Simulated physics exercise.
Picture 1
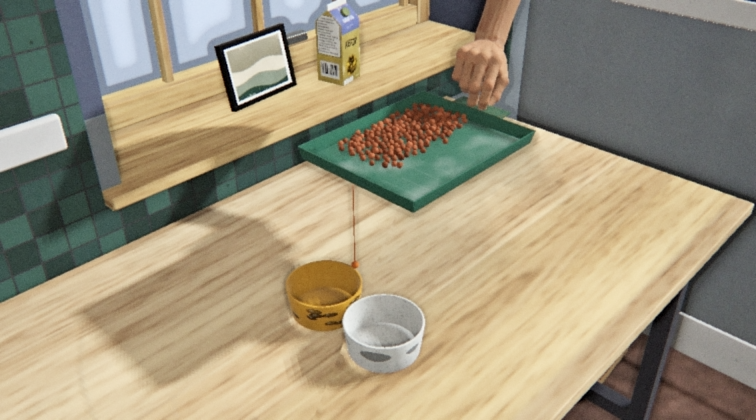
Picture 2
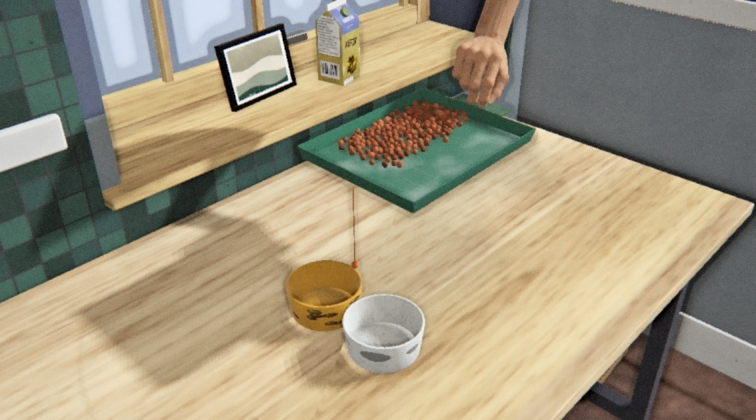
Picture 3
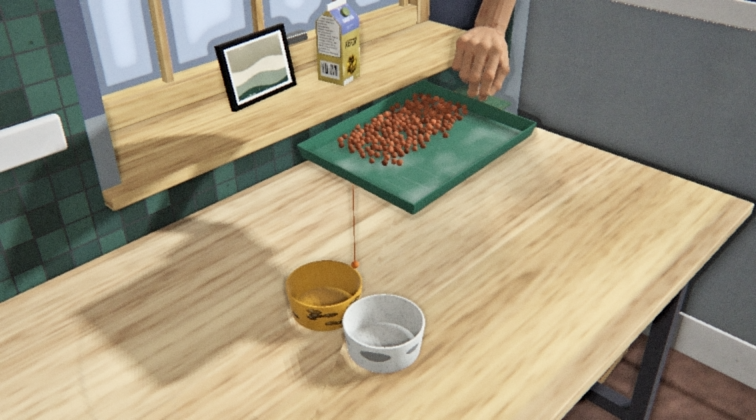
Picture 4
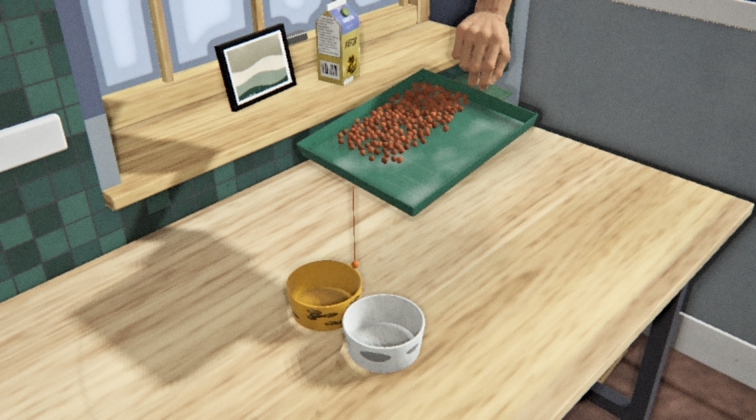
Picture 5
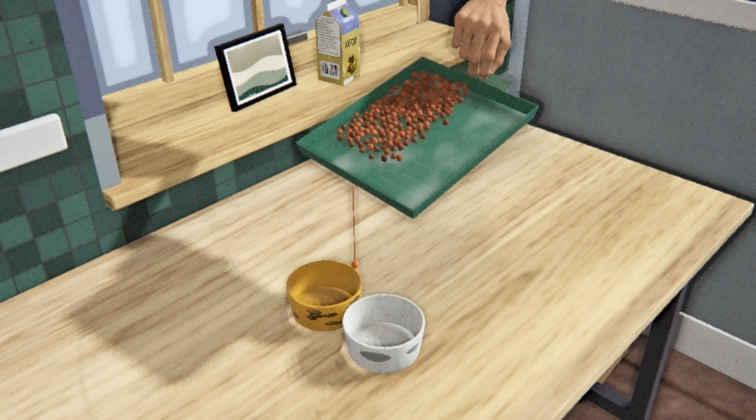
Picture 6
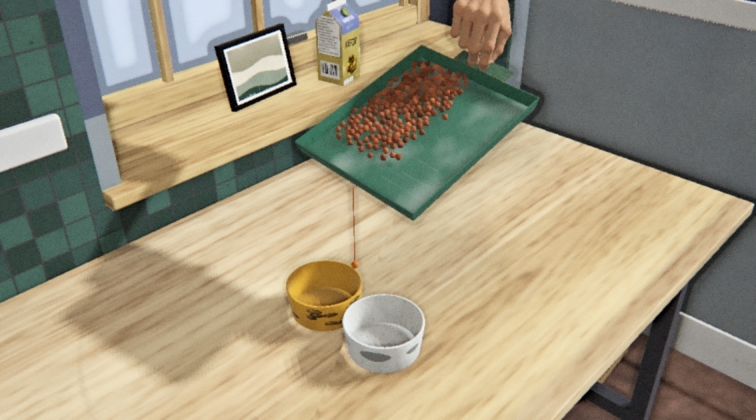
A green tray of reddish-brown pellets, gripped at its far edge by a hand, starts out level above an orange dish and a white dish on a wooden table. The hand raises the far edge little by little, tilting the tray steadily more toward its near right corner, while the dishes stay still.
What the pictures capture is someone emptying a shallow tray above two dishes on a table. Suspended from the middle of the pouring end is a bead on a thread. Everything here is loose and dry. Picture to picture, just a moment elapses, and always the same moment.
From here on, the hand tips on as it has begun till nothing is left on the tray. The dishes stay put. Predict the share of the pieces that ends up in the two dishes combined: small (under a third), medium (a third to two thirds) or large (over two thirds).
Large.
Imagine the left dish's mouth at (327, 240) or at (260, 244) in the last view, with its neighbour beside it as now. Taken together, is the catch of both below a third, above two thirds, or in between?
Under a third; less than a third.
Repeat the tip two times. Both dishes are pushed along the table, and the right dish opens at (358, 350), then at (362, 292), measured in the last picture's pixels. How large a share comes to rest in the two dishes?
Trial 1 near 20 percent, trial 2 near 40 percent.
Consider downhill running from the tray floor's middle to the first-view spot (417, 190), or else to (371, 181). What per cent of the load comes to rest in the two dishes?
Respectively 40 and 70 in a hundred.
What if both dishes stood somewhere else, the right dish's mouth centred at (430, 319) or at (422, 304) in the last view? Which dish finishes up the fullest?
The rightmost dish, then the rightmost dish.
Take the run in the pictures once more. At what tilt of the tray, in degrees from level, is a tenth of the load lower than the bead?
Roughly 65°.
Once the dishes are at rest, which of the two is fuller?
The winner is the right-hand dish.
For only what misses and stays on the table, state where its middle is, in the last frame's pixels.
Around (429, 329).
Soon after the last picture, tray tipped steeply; most on the tray; a stray few in the right dish; about a quarter in the air.
A little later, tray tipped right over; about two thirds on the tray; about a quarter in the right dish; a stray few outside both; a stray few in the air.
Later still, tray tipped past a quarter turn; about two thirds in the right dish; a small part in the left dish; about a quarter outside both.
At rest, tray tipped past a quarter turn; about two thirds in the right dish; a small part in the left dish; about a quarter outside both.
